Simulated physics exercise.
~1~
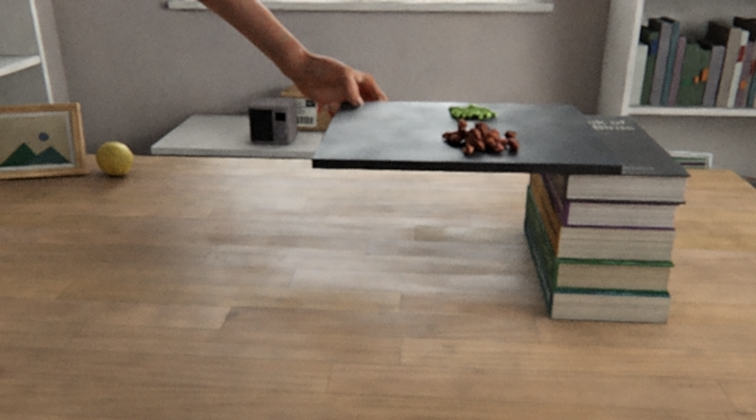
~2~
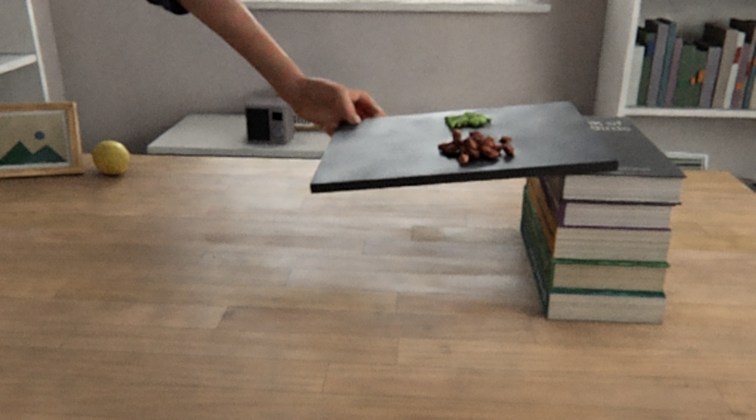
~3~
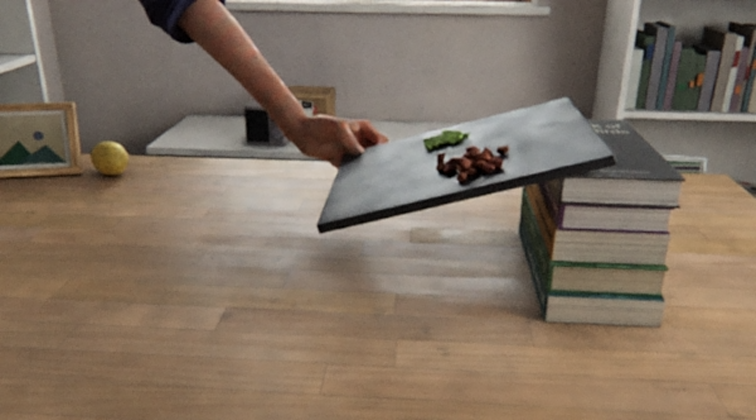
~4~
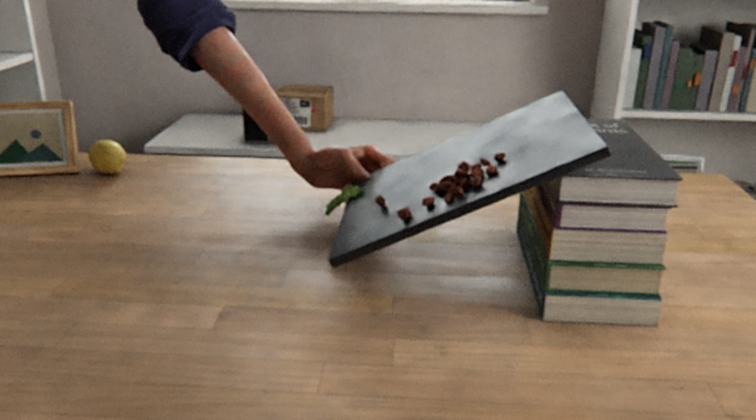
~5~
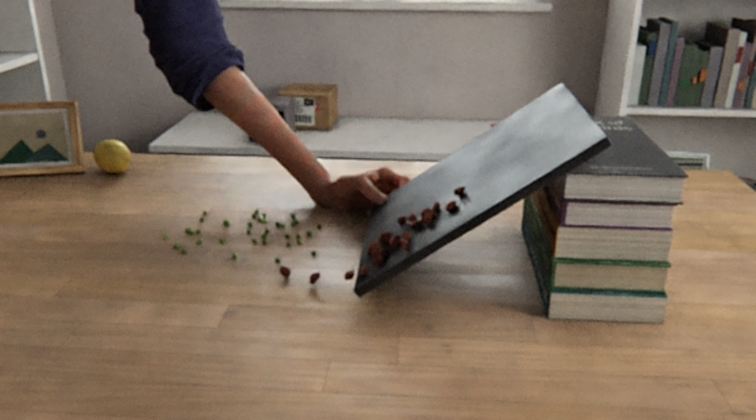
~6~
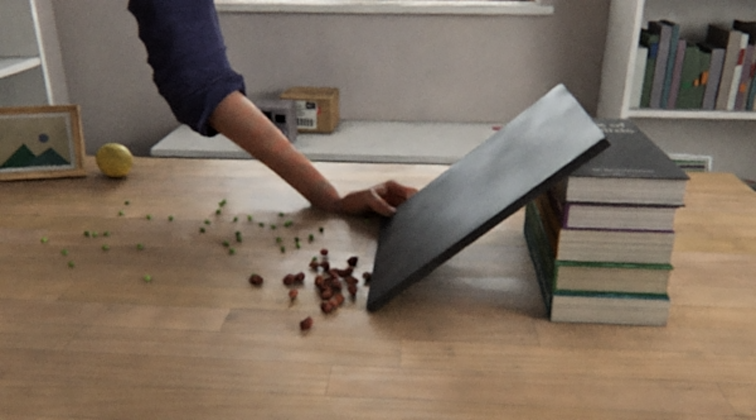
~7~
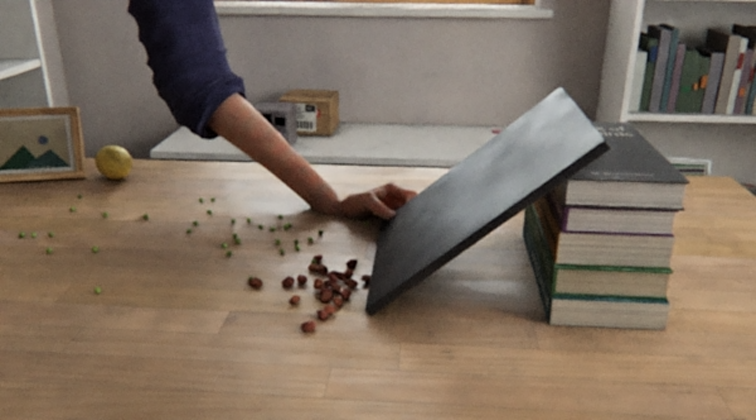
At the start, a hand holds up the left end of a dark board whose right end rests on a stack of books, with a small green heap at the back and a heap of reddish-brown pieces in front. The hand lowers its end, and the board tilts more and more steeply to the left. The green heap slides down to the low edge first, while the brown pieces begin to string out behind it. The green bits scatter across the wooden table, and the brown ones tumble off after them. Finally, the board leans as a bare ramp, with the brown pieces clustered near its foot and the green bits spread farther left.
